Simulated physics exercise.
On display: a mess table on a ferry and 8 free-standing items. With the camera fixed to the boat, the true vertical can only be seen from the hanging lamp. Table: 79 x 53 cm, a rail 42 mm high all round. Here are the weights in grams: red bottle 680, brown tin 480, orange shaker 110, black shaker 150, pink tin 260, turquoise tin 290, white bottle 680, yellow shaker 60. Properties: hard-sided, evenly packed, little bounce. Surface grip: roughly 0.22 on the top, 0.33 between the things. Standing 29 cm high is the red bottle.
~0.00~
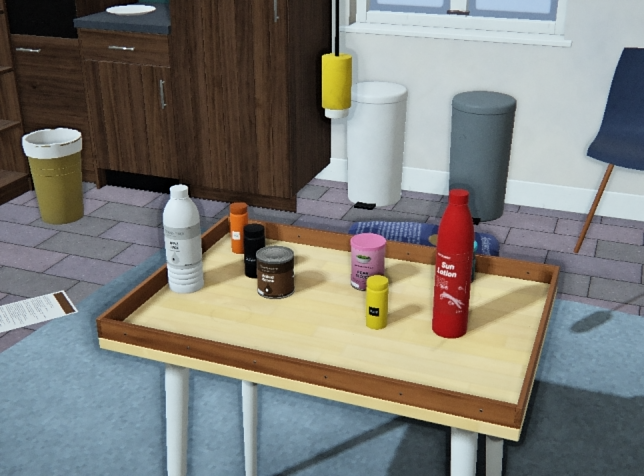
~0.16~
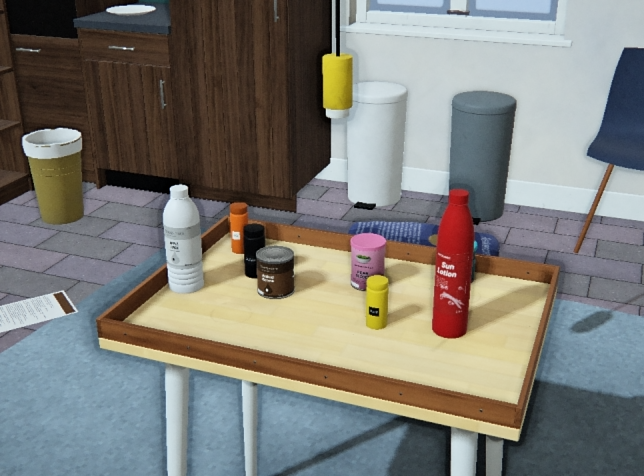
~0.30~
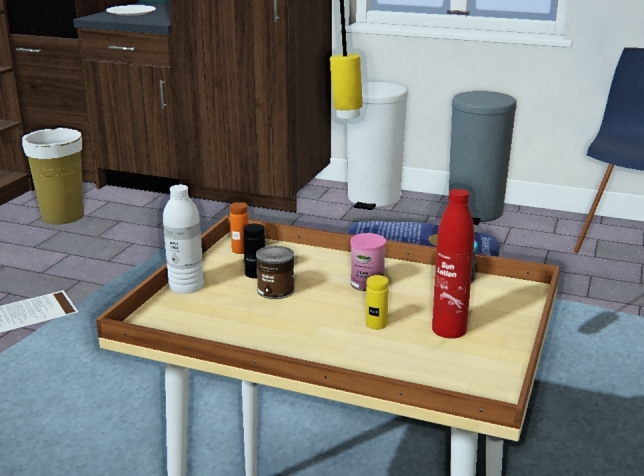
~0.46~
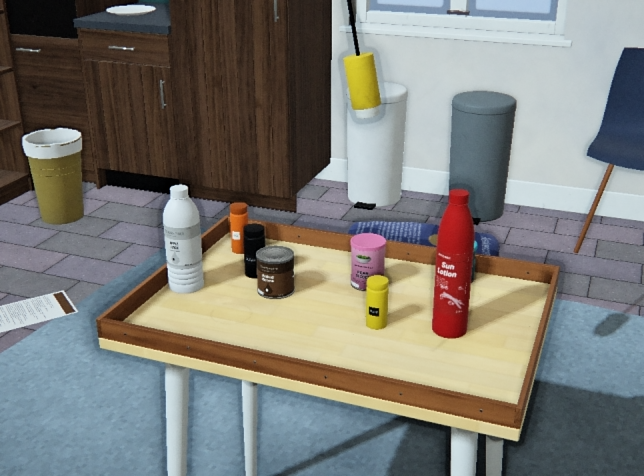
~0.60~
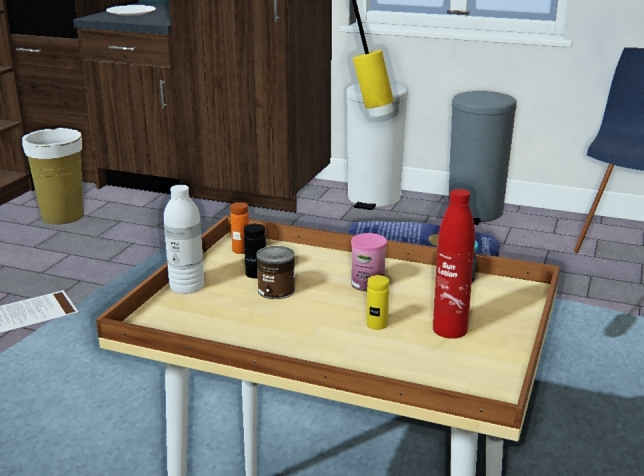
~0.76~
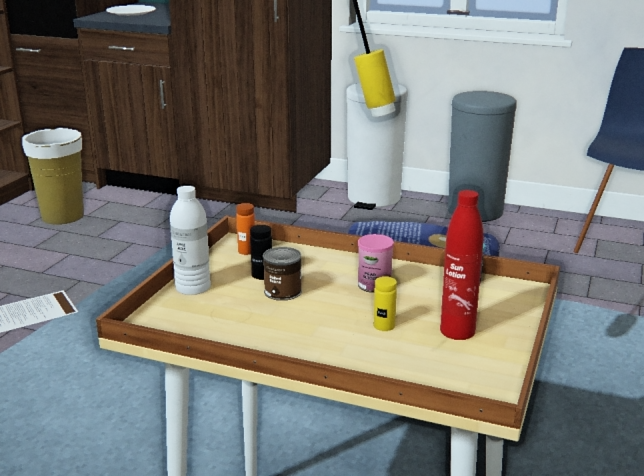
In a room with a wooden-railed table holding bottles, tins and shakers, a yellow hanging lamp first hangs straight, then swings to the right and stays slanted, and the items on the tabletop shift slightly to the right.
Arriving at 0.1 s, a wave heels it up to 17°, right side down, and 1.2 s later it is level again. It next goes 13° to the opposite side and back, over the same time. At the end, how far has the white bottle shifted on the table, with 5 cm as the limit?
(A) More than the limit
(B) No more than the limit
Option A: More than the limit.
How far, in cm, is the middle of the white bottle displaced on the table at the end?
About 8 cm.
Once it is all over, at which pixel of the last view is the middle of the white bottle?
It winds up close to (217, 244).
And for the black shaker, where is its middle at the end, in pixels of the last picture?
It ends up near (288, 257).
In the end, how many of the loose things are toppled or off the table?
Count: 0.
By 0.86 s, heel 14°, right side down; white bottle 4 cm from its spot near (198, 241); red bottle 4 cm from its spot; orange shaker 4 cm from its spot.
By 0.96 s, heel 10°, right side down; white bottle 6 cm from its spot near (207, 242); red bottle 6 cm from its spot; orange shaker 6 cm from its spot.
By 1.06 s, heel 6°, right side down; white bottle 7 cm from its spot near (214, 243); red bottle 8 cm from its spot; orange shaker 8 cm from its spot.
When it is over (3.0 s), not toppled but over 5 cm from the start, red bottle, brown tin, orange shaker, black shaker, pink tin, turquoise tin, white bottle and yellow shaker. In the last view, white bottle near (217, 244).
